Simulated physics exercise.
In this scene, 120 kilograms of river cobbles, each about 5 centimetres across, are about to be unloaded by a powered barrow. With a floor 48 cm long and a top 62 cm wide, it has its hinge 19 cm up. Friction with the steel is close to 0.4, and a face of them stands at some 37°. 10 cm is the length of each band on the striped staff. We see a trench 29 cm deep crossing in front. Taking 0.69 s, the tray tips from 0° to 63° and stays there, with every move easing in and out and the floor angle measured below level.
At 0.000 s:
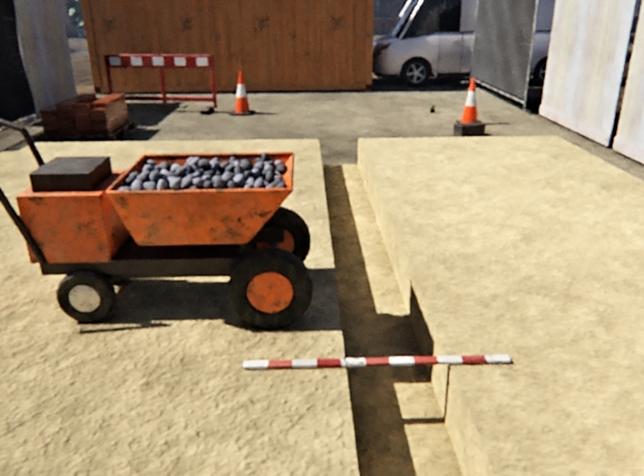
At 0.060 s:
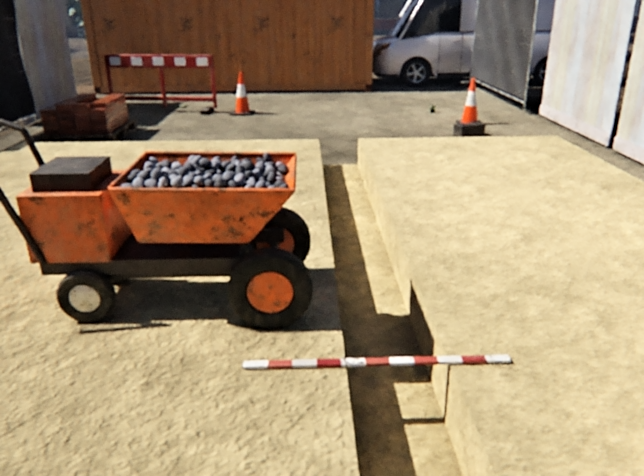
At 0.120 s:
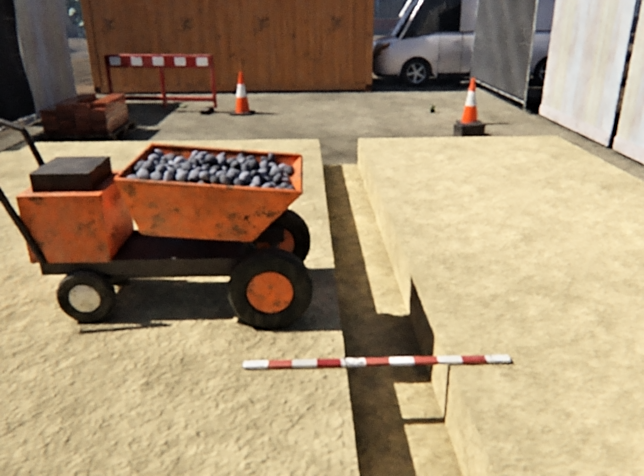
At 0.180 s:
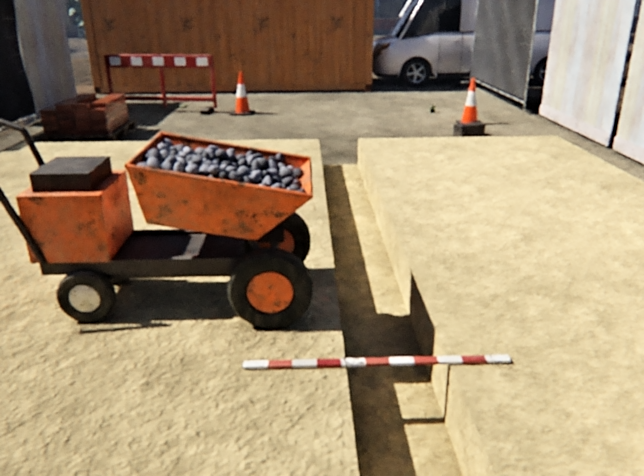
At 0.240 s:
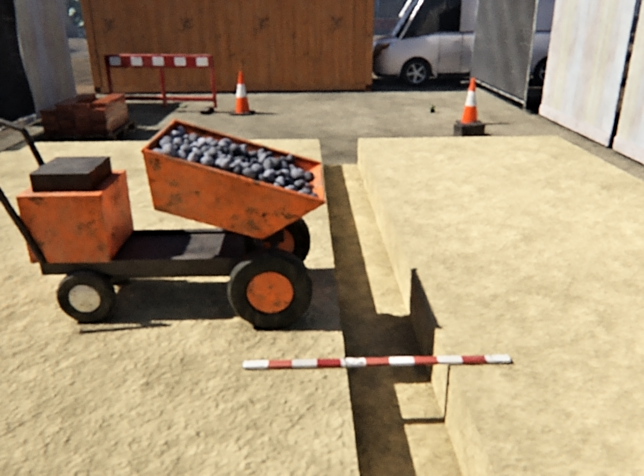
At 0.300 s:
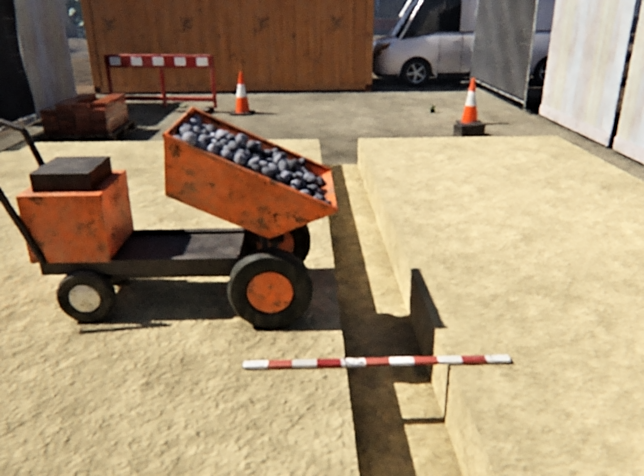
On a sunlit building site with cones and a striped barrier behind, an orange powered barrow heaped with dark grey stones stands beside a narrow trench. Its tray starts level, then gradually tilts, the left end rising and the right-hand lip leaning toward the trench, until it slopes steeply, still full of stones.
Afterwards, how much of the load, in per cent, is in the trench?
About 64 per cent.
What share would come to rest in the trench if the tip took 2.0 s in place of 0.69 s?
Then about 90 per cent.
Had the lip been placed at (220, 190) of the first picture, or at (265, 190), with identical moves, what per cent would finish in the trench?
The first gives about 85 percent and the second about 80 percent.
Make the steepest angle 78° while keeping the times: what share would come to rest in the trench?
About 55%.
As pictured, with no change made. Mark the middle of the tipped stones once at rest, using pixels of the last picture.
Look at roughly (404, 322).
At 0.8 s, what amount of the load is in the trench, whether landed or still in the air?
Close to 20 per cent at that time.
After 0.5 s the floor is at 53°; 100 % in the tray; the foremost stones are at (359, 220).
After 0.8 s the floor is at 63°; 76 % in the tray, 22 % in the trench, 1 % past the trench; the foremost stones are at (435, 278).
After 1.1 s the floor is at 63°; 32 % in the tray, 33 % in the trench, 36 % past the trench; the foremost stones are at (545, 285).
After 3.1 s the floor is at 63°; 0 % in the tray, 64 % in the trench, 36 % past the trench; the foremost stones are past the picture's edge.
